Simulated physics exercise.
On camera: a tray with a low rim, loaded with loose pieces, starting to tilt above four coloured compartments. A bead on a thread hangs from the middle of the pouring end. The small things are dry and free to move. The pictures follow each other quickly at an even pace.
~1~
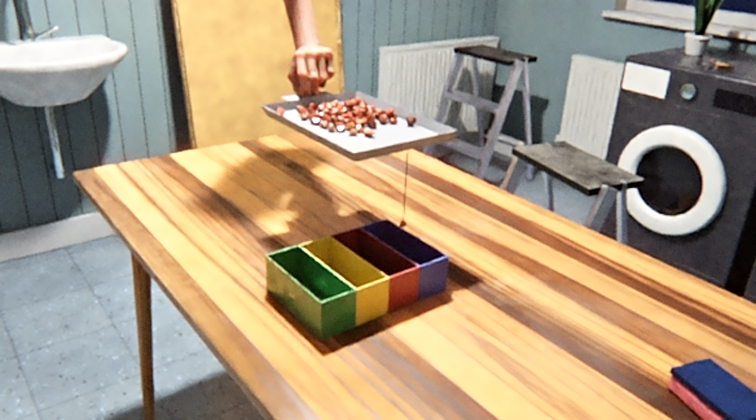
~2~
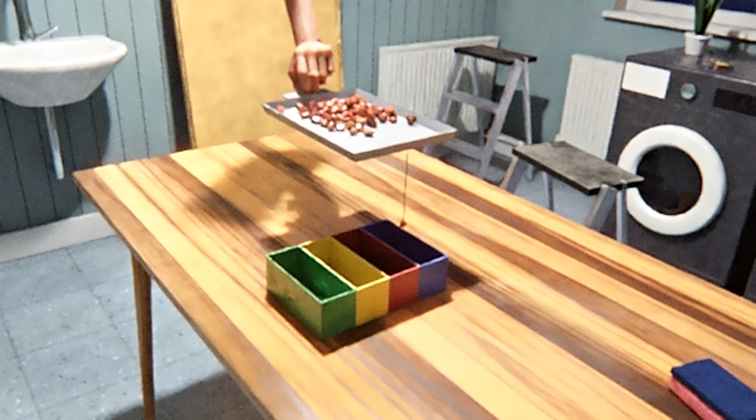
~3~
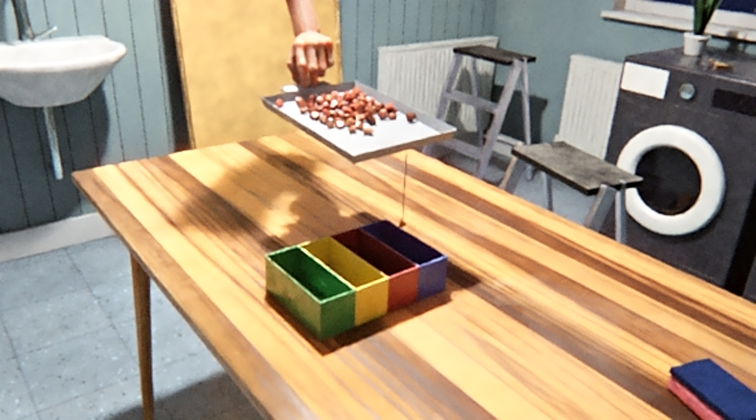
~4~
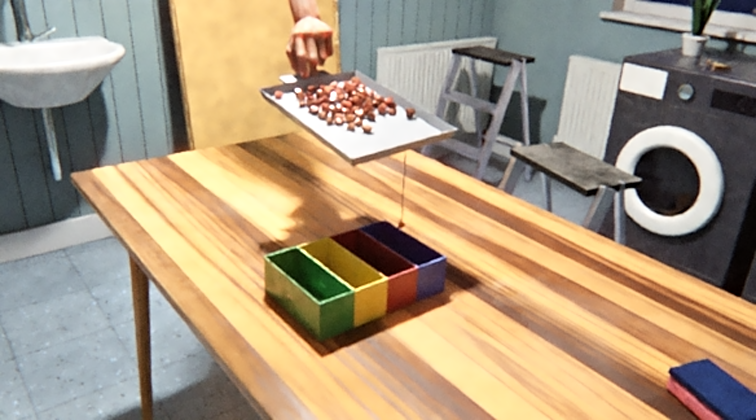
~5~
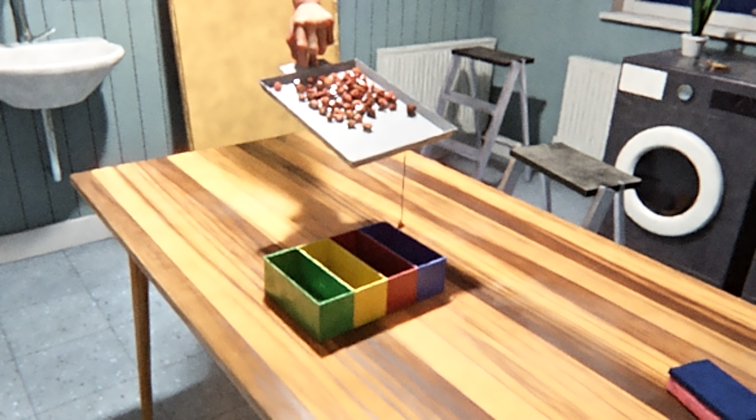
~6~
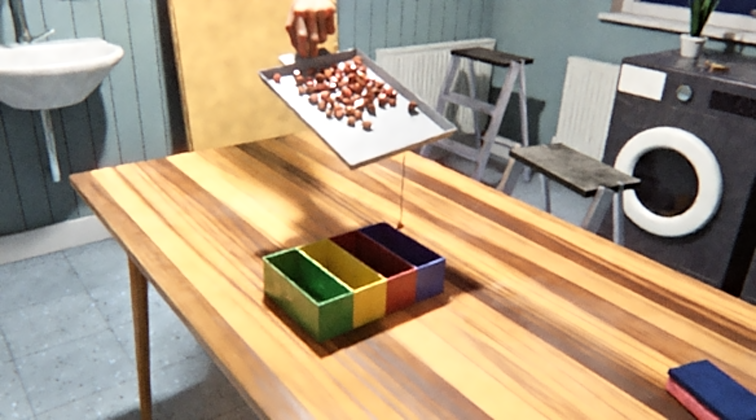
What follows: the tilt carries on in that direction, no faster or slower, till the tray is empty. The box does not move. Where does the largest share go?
The red one ends fullest.
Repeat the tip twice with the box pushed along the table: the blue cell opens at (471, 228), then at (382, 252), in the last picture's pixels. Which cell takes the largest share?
In turn: The green cell; the red one.
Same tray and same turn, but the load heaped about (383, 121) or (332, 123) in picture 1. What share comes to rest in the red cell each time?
Near 50 % and 60 %.
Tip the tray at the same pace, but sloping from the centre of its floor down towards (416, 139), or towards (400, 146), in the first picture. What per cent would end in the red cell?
The first gives 0 %, the second 20 %.
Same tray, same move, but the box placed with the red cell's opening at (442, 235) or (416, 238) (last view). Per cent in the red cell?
About 0 and 0 per cent.
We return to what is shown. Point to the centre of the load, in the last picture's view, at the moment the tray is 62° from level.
Near (375, 163).
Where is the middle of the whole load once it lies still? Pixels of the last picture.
Near (377, 292).
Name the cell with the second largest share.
Second comes that yellow cell.
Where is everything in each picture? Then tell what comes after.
The first picture shows corners of the pouring end at (355, 151) and (453, 130), level; middle of the load at (352, 115), bits of crushed brick; bead on its thread at (403, 224); green cell at (338, 311); yellow cell at (372, 298); red cell at (404, 286); blue cell at (433, 275).
The second picture shows corners of the pouring end at (355, 151) and (453, 129), level; middle of the load at (352, 113).
The third picture shows corners of the pouring end at (355, 153) and (452, 129), tipped barely, lowest at the left corner; middle of the load at (352, 109).
The fourth picture shows corners of the pouring end at (354, 156) and (452, 128), tipped a little, lowest at the left corner; middle of the load at (351, 102).
The fifth picture shows corners of the pouring end at (353, 159) and (452, 128), tipped a little, lowest at the left corner; middle of the load at (351, 95).
The sixth picture shows corners of the pouring end at (353, 161) and (452, 127), tipped clearly, lowest at the left corner; middle of the load at (351, 89); green cell at (336, 314); yellow cell at (370, 301); red cell at (401, 289); blue cell at (430, 277).
Soon, tray tipped steeply; about two thirds on the tray; a stray few in the red cell; about a third falling or outside the box.
A while on, tray tipped right over; a small part on the tray; about a third in the red cell; about a quarter in the yellow cell; a small part in the blue cell; a stray few in the green cell; a small part falling or outside the box.
Towards the end, tray tipped past a quarter turn; about half in the red cell; about a quarter in the yellow cell; a small part in the blue cell; a stray few in the green cell; a small part falling or outside the box.
Finally, tray tipped past a quarter turn; about half in the red cell; about a quarter in the yellow cell; a small part in the blue cell; a stray few in the green cell; a small part outside the box.
